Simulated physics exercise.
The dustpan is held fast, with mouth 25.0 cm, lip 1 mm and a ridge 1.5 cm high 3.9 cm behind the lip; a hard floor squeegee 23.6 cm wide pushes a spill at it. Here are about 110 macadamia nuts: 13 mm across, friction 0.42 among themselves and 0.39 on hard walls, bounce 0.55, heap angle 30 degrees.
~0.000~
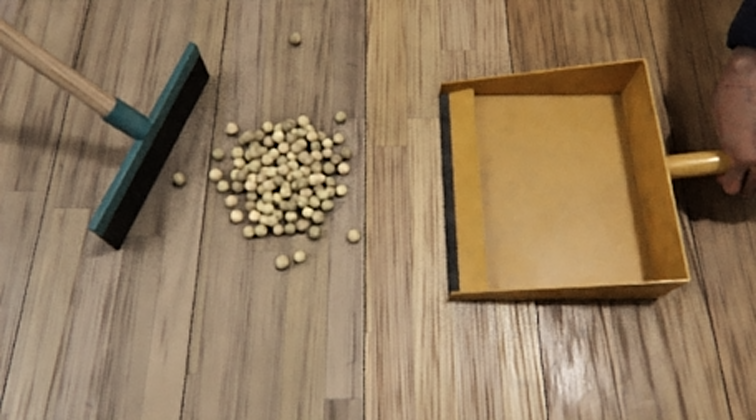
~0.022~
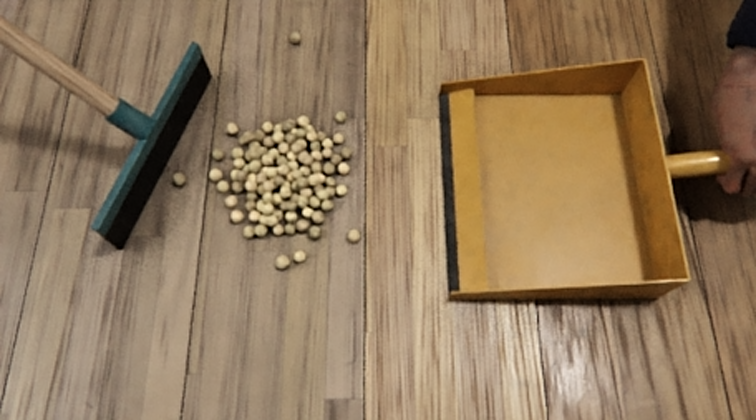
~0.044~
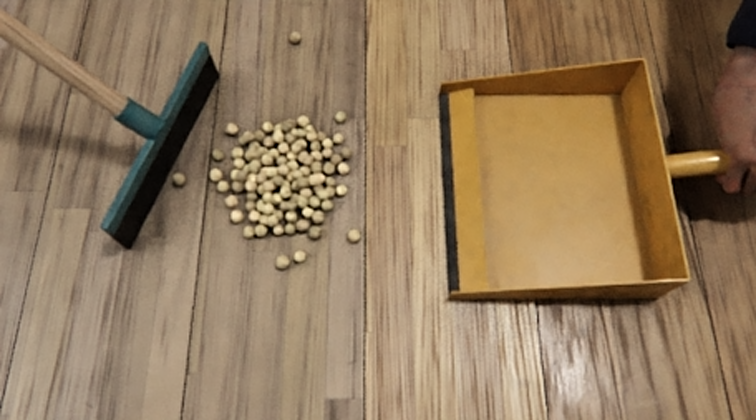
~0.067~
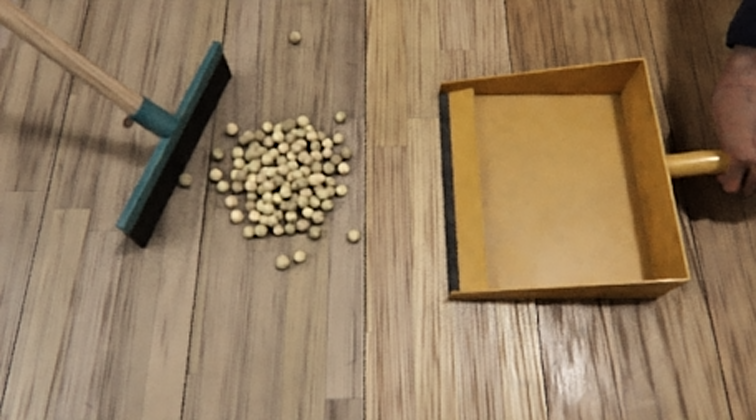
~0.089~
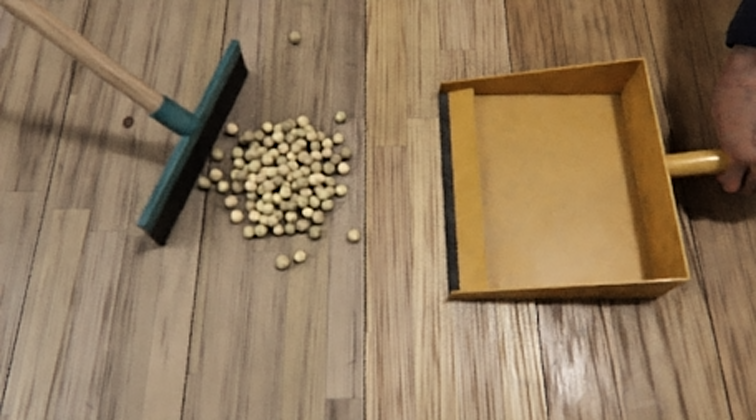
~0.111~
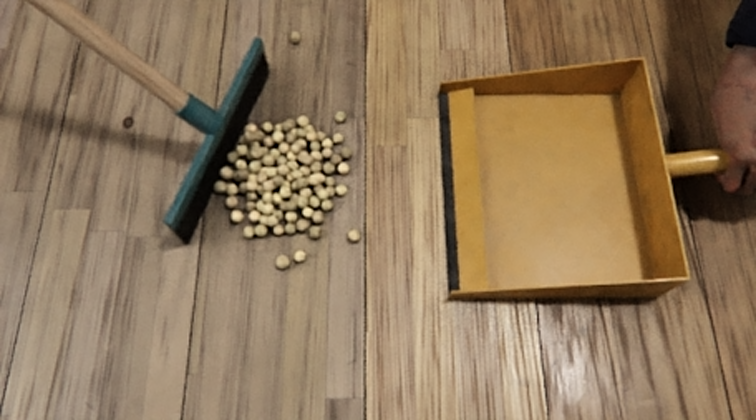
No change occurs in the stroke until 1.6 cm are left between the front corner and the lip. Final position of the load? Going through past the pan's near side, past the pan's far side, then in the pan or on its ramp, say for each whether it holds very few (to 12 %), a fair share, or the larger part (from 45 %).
Near side holds a fair share. Far side holds very few. Pan holds a fair share.
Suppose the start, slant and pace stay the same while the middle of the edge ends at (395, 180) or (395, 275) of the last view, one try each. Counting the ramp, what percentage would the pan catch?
Some 40 per cent on the first try, 35 per cent on the second.
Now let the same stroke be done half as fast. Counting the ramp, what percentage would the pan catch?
Roughly 20 in a hundred.
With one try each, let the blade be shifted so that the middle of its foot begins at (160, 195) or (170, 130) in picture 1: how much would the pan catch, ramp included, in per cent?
Estimates: 40 percent and 30 percent.
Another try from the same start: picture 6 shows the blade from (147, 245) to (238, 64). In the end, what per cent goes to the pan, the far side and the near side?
Pan: 40, far side: 5, near side: 20.
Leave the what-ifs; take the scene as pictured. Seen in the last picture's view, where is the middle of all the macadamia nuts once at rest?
Est. centre at rest: (457, 212) px.
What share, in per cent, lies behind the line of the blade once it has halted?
Around 0 in a hundred.
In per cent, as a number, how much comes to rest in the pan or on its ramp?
Roughly 35 %.
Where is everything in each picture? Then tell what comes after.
In the first frame, blade from (98, 230) to (194, 52), moved 0.0 cm, 0 of the pieces shifted so far; middle of the pieces at (284, 170); pan at (559, 189).
In the second frame, blade from (101, 230) to (197, 52), moved 0.3 cm, 0 of the pieces shifted so far; middle of the pieces at (284, 170).
In the third frame, blade from (110, 229) to (205, 51), moved 1.2 cm, 0 of the pieces shifted so far; middle of the pieces at (284, 170).
In the fourth frame, blade from (125, 228) to (218, 50), moved 2.7 cm, 1 of the pieces shifted so far; middle of the pieces at (291, 177).
In the fifth frame, blade from (146, 226) to (236, 49), moved 4.8 cm, 1 of the pieces shifted so far; middle of the pieces at (291, 177).
In the sixth frame, blade from (172, 224) to (259, 47), moved 7.4 cm, 7 of the pieces shifted so far; middle of the pieces at (291, 177); pan at (558, 188). The blade's pace is about 1.22 m/s, heading 5 degrees away from the viewer's side.
After 0.20 s, middle of the blade 14 cm from the lip; 0 % over the lip, far side 5 %, near side 0 %.
After 0.27 s, middle of the blade 7 cm from the lip; 5 % over the lip, far side 5 %, near side 5 %.
After 0.47 s, middle of the blade 5 cm from the lip; 60 % over the lip, far side 5 %, near side 15 %.
At rest (1.8 s), near side 20 %, far side 5 %, pan 35 %, in front of the lip or behind the blade 40 %.
